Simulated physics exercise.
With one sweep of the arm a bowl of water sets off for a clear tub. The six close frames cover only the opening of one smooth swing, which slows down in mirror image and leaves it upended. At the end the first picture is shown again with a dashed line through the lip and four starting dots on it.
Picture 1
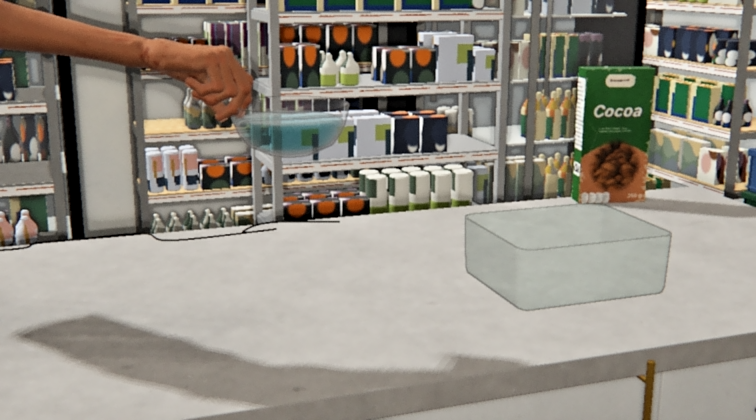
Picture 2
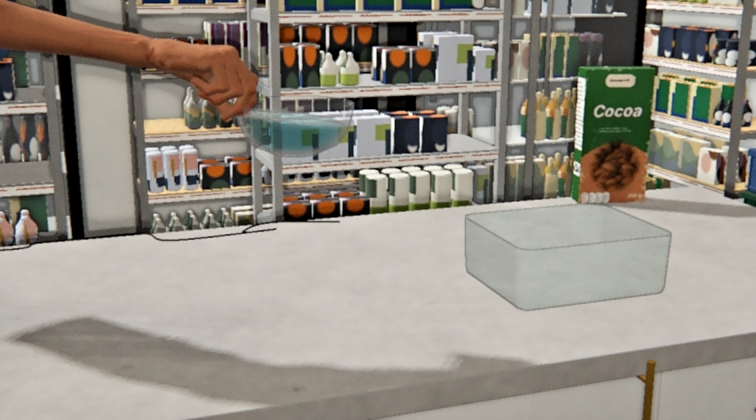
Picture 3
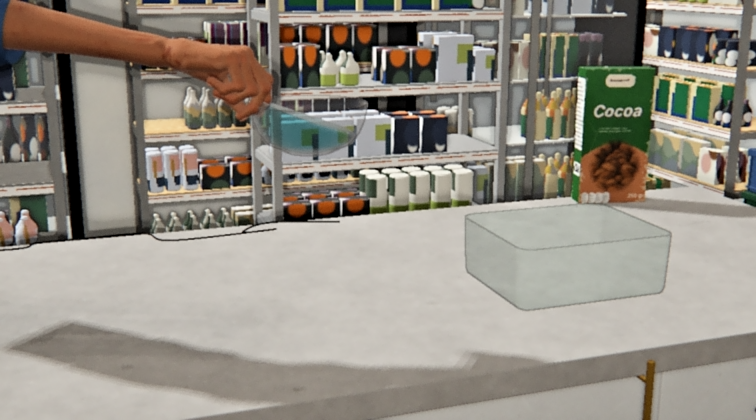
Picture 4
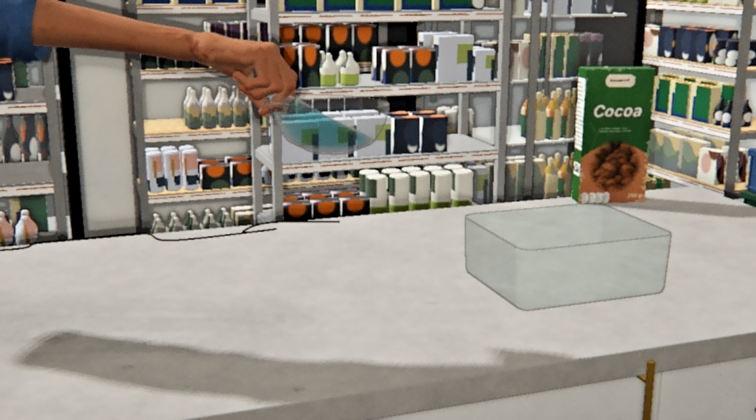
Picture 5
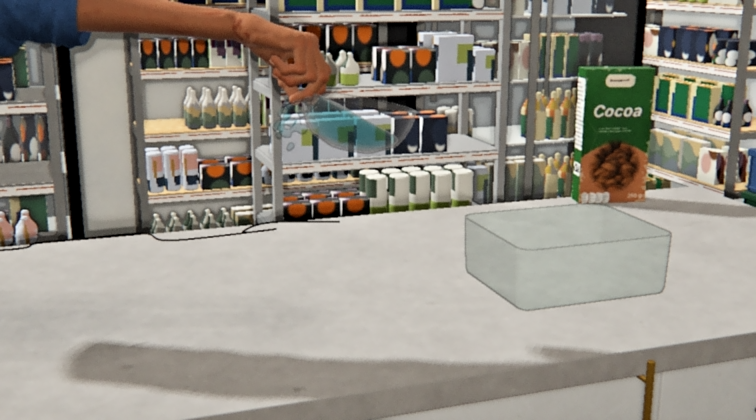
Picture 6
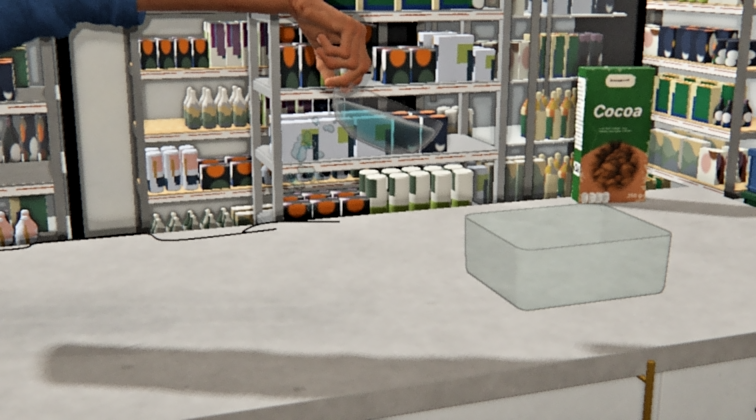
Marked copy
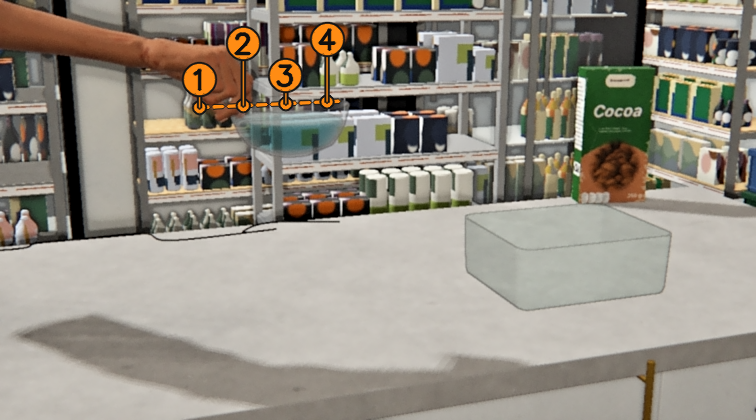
The footage shows a hand holding a clear bowl of bluish water above a pale counter, with a clear tub and a cocoa box at right; the arm moves the bowl rightward, and the bowl gradually tilts.
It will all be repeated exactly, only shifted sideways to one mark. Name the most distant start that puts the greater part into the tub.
Dot 3 just does it.
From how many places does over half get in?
Two of them.
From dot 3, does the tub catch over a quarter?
Yes, clearly.
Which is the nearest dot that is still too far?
The answer is 2.
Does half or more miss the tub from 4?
No.
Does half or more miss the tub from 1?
Yes.
On the marked copy, 1 at (199, 107); 2 at (243, 105); 3 at (285, 103); 4 at (327, 101).
With 1, about 0 % lands in the tub, 99 % falls short.
With 2, about 28 % lands in the tub, 67 % falls short and 6 % goes beside or beyond.
With 3, about 62 % lands in the tub, 27 % falls short and 11 % goes beside or beyond.
With 4, about 69 % lands in the tub, 14 % falls short and 17 % goes beside or beyond.
